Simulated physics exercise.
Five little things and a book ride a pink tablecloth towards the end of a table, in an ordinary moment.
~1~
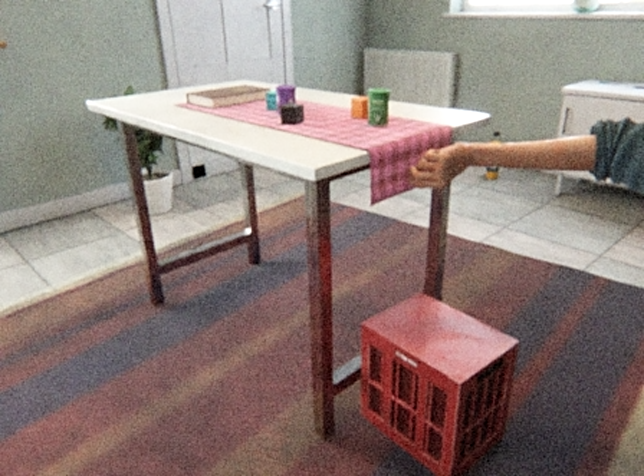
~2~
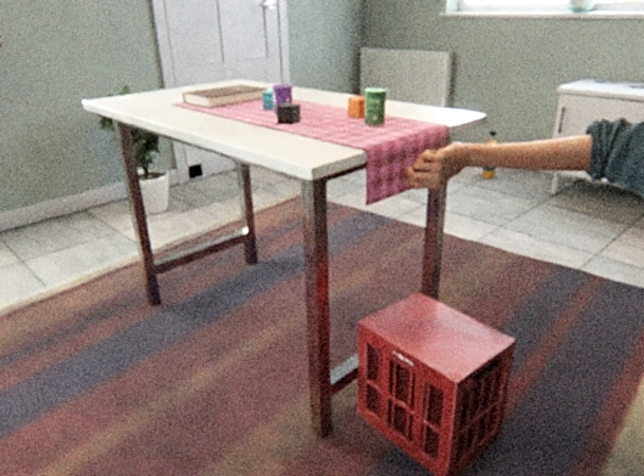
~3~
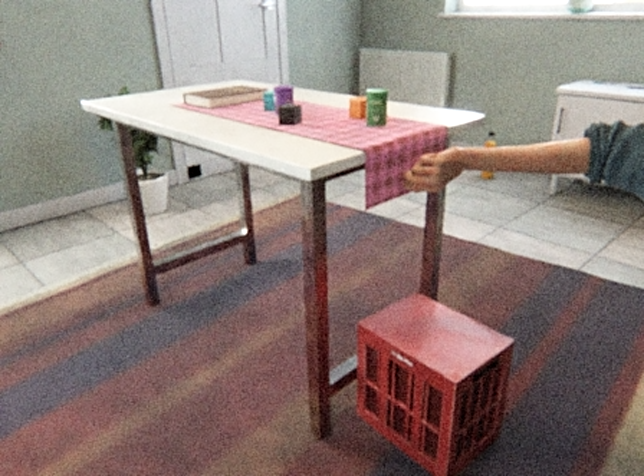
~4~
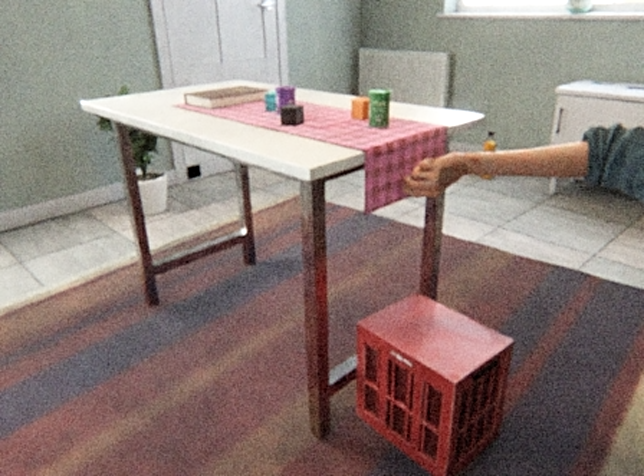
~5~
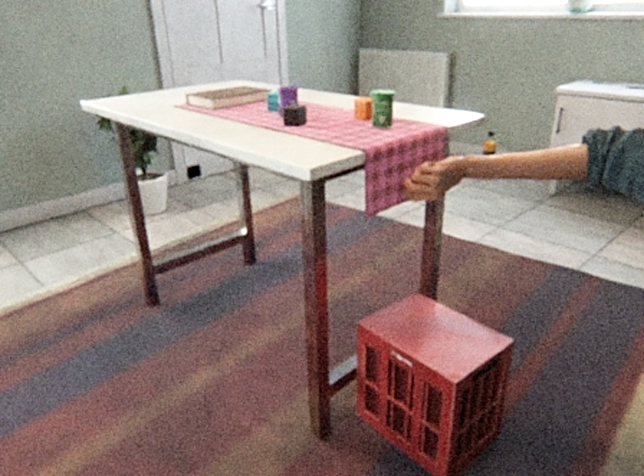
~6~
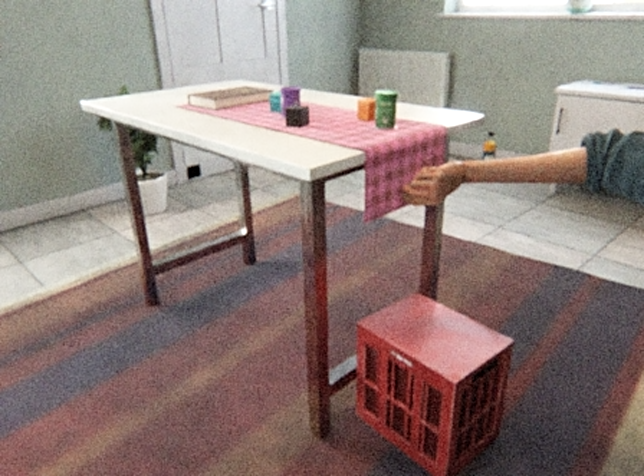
A hand gently pulled a pink checkered cloth downward over the near end of a white table, and the small colorful objects and the book on it shifted very slightly toward that end.
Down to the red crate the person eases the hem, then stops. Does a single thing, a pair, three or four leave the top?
Three.
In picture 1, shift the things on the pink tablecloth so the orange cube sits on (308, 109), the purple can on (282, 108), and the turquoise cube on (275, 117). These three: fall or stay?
Orange cube: Safe. Purple can: Safe. Turquoise cube: Safe.
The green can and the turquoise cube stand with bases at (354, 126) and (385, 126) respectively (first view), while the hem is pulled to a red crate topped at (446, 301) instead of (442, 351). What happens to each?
The green can does not stay aboard, and the turquoise cube does not stay aboard.
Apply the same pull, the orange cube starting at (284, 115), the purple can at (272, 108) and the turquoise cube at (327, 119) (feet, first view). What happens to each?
Orange cube kept, purple can kept, turquoise cube dropped.
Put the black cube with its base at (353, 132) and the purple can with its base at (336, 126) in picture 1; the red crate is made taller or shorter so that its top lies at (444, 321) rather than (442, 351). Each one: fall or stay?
Result: Black cube gone, purple can gone.
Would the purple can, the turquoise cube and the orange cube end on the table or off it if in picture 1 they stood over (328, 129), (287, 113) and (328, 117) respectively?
The purple can drops off, the turquoise cube holds on, the orange cube falls.
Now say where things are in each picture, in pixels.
Hem (370, 207); green can (379, 90); orange cube (363, 98); black cube (292, 105); purple can (286, 87); turquoise cube (277, 92); top of the crate (442, 351), in the first picture.
Hem (365, 206); green can (375, 90), in the second picture.
Hem (366, 211); orange cube (361, 98), in the third picture.
Hem (364, 215); black cube (292, 106); top of the crate (437, 350), in the fourth picture.
Hem (366, 219); purple can (288, 88), in the fifth picture.
Hem (364, 223); green can (387, 92); orange cube (369, 100); black cube (297, 107); purple can (290, 88); turquoise cube (281, 93), in the sixth picture.
Soon after, hem near (405, 278); green can gone.
After that, hem on the crate; green can, orange cube and black cube gone.
In the end, hem on the crate; green can, orange cube and black cube gone. It carries off three.
